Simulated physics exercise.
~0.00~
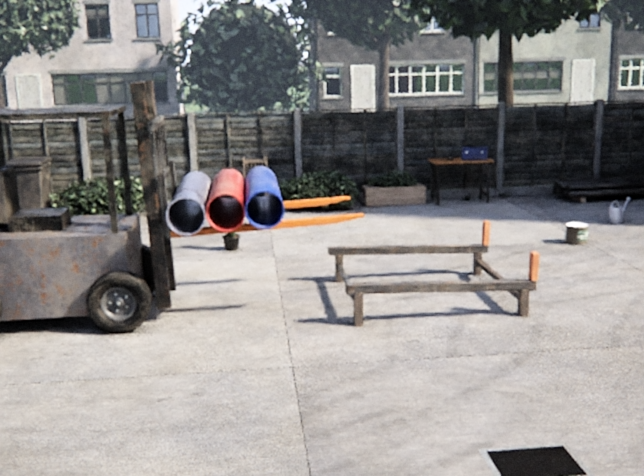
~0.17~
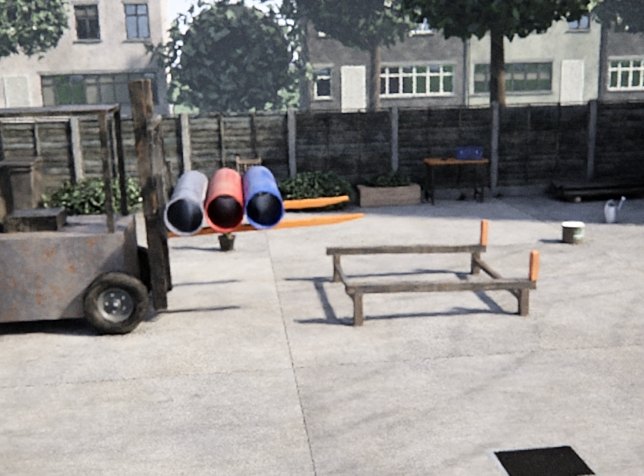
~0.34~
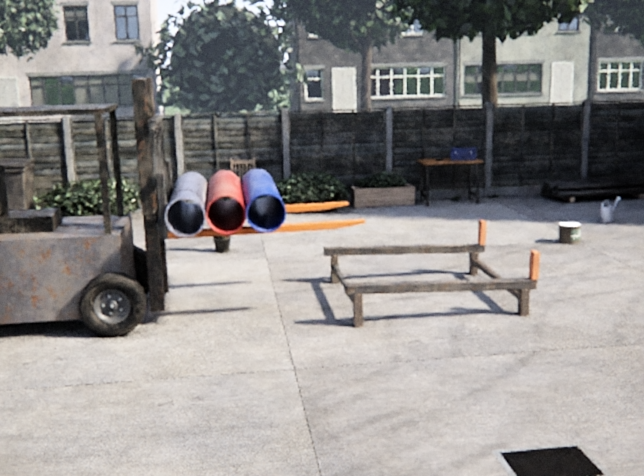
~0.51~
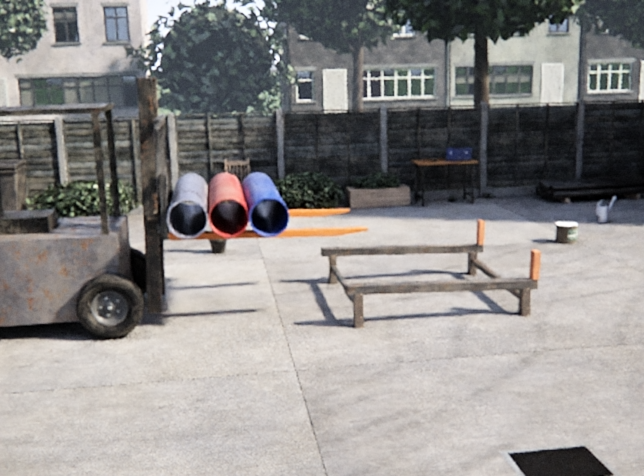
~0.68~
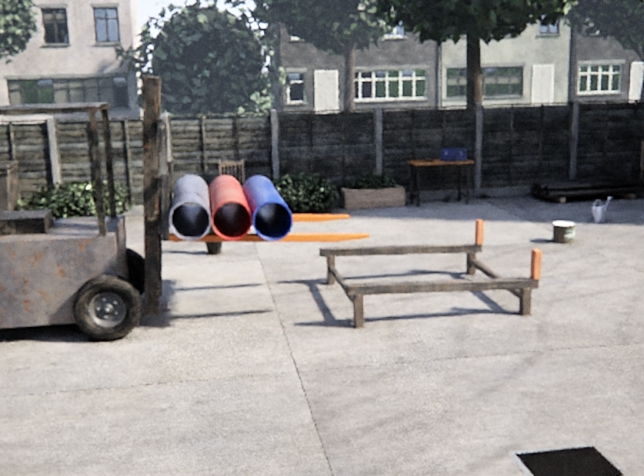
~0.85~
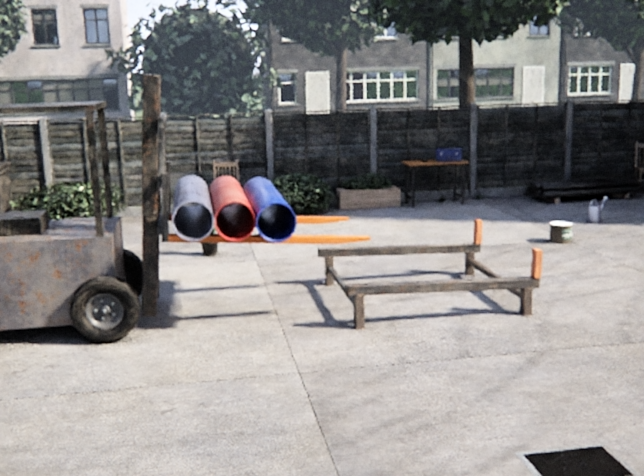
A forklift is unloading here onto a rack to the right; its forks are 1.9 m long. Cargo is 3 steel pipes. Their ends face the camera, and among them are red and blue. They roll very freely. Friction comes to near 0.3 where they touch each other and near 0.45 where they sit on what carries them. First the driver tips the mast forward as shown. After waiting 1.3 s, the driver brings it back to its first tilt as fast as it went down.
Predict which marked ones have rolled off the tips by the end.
Prediction: Red pipe does, blue does.
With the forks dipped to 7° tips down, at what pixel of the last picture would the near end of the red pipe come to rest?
It would finish close to (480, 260) in the last picture.
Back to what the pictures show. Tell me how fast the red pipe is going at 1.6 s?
0.4 m/s, roughly.
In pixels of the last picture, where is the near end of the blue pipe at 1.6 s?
Around pixel (304, 223).
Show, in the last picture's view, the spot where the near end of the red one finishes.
(482, 262).
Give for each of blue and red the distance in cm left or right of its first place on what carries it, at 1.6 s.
Blue 25 cm right, red 25 cm right.
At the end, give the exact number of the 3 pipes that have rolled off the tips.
I make it 3 exactly.
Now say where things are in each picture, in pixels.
The first picture shows red (225, 214), blue (265, 210); forks 2° tips up; tips at (361, 215); 3 of the 3 lie directly on the forks.
The second picture shows red (225, 214), blue (265, 210); forks 2° tips up.
The third picture shows red (226, 216), blue (266, 213); forks level.
The fourth picture shows red (229, 219), blue (270, 218); forks 2° tips down; tips at (364, 229).
The fifth picture shows red (232, 221), blue (273, 222); forks 4° tips down.
The sixth picture shows red (235, 222), blue (277, 223); forks 4° tips down; tips at (366, 238).
By 1.6 s, red is on the forks, 105 cm from the tips, rolling right; blue is on the forks, 70 cm from the tips, rolling right; 0 of 3 have left the forks.
By 2.4 s, red is on the forks, 55 cm from the tips, rolling right; blue is on the forks, 20 cm from the tips, rolling right; 0 of 3 have left the forks.
By 3.4 s, red is on the rack, 155 cm from the rack's far end, rolling right; blue is on the rack, 110 cm from the rack's far end, rolling right; 2 of 3 have left the forks.
Finally (5.8 s), red is on the rack, 60 cm from the rack's far end; blue is on the rack, 25 cm from the rack's far end; 3 of 3 have left the forks.
